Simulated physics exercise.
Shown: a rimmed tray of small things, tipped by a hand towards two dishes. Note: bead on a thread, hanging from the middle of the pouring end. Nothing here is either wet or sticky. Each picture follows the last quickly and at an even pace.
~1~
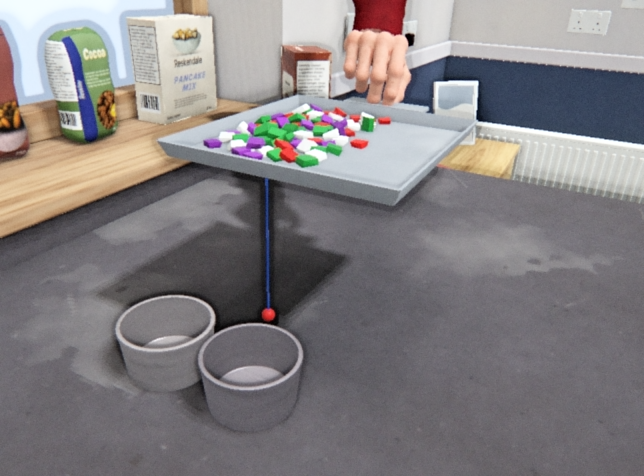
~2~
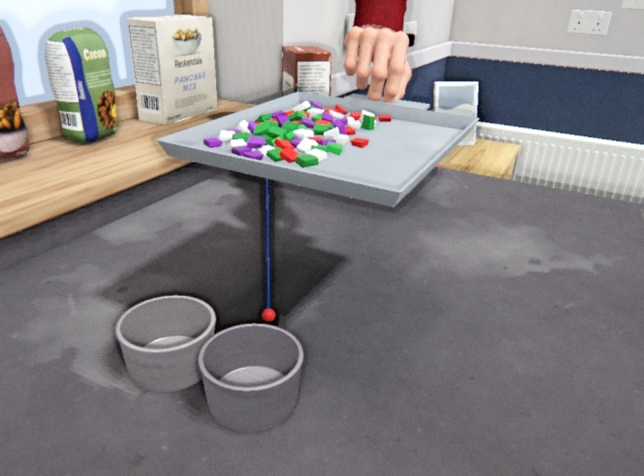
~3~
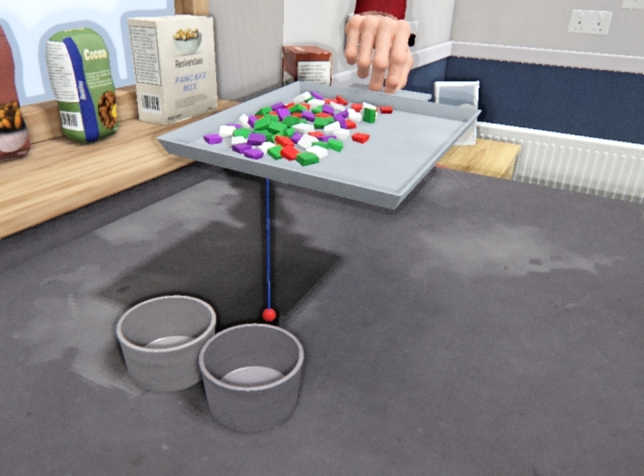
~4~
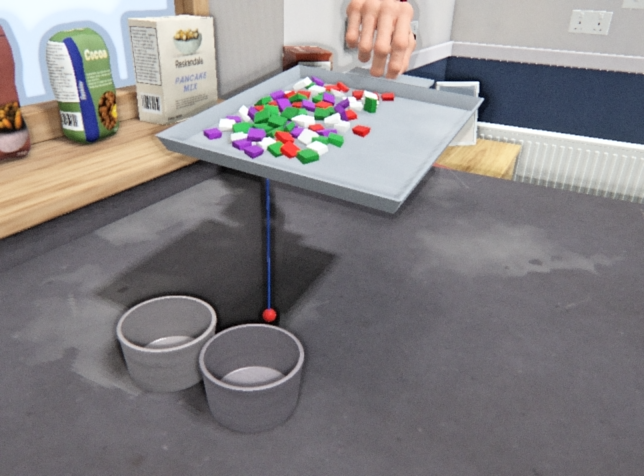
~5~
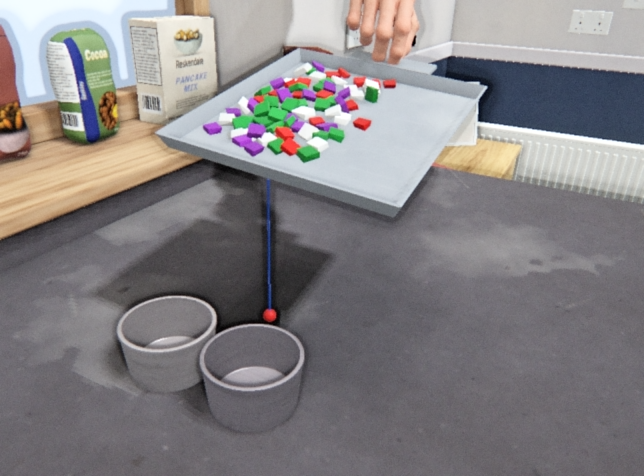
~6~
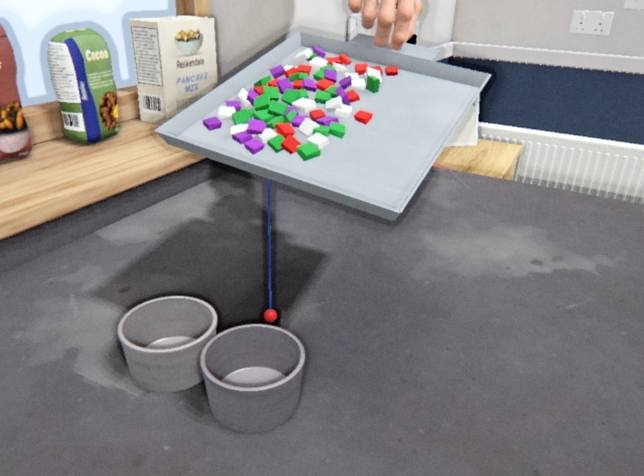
A grey rimmed tray of red, green, purple and white mosaic tiles tilts gradually as a hand raises its far side, its near right corner dipping slightly, above two grey dishes and a red bead on a blue thread.
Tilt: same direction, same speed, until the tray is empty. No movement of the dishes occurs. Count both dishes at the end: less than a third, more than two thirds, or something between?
Below a third.
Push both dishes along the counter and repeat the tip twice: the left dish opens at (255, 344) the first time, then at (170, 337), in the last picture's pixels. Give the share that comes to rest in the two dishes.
Roughly 70% the first time and 30% the second time.
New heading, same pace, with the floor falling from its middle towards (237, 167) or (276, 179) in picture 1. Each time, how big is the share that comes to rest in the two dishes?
Roughly 70 % in the first case and 60 % in the second.
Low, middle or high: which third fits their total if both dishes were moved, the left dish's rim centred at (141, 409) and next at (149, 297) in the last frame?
Trial 1 - below one third. Trial 2 - under a third.
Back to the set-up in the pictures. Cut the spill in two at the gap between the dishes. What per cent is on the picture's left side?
Near 10 per cent.
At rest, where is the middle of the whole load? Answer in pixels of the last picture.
I'd place the middle at about (358, 436).
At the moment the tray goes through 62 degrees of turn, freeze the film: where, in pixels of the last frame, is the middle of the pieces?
(317, 177).
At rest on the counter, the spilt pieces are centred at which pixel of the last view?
Around (372, 441).
Soon, tray tipped steeply; most on the tray; about a quarter in the air.
A while on, tray tipped past a quarter turn; about a quarter in the right dish; about two thirds outside both; a small part in the air.
Towards the end, tray tipped past a quarter turn; about a quarter in the right dish; most outside both.
Finally, tray tipped past a quarter turn; about a quarter in the right dish; none in the left dish; most outside both.
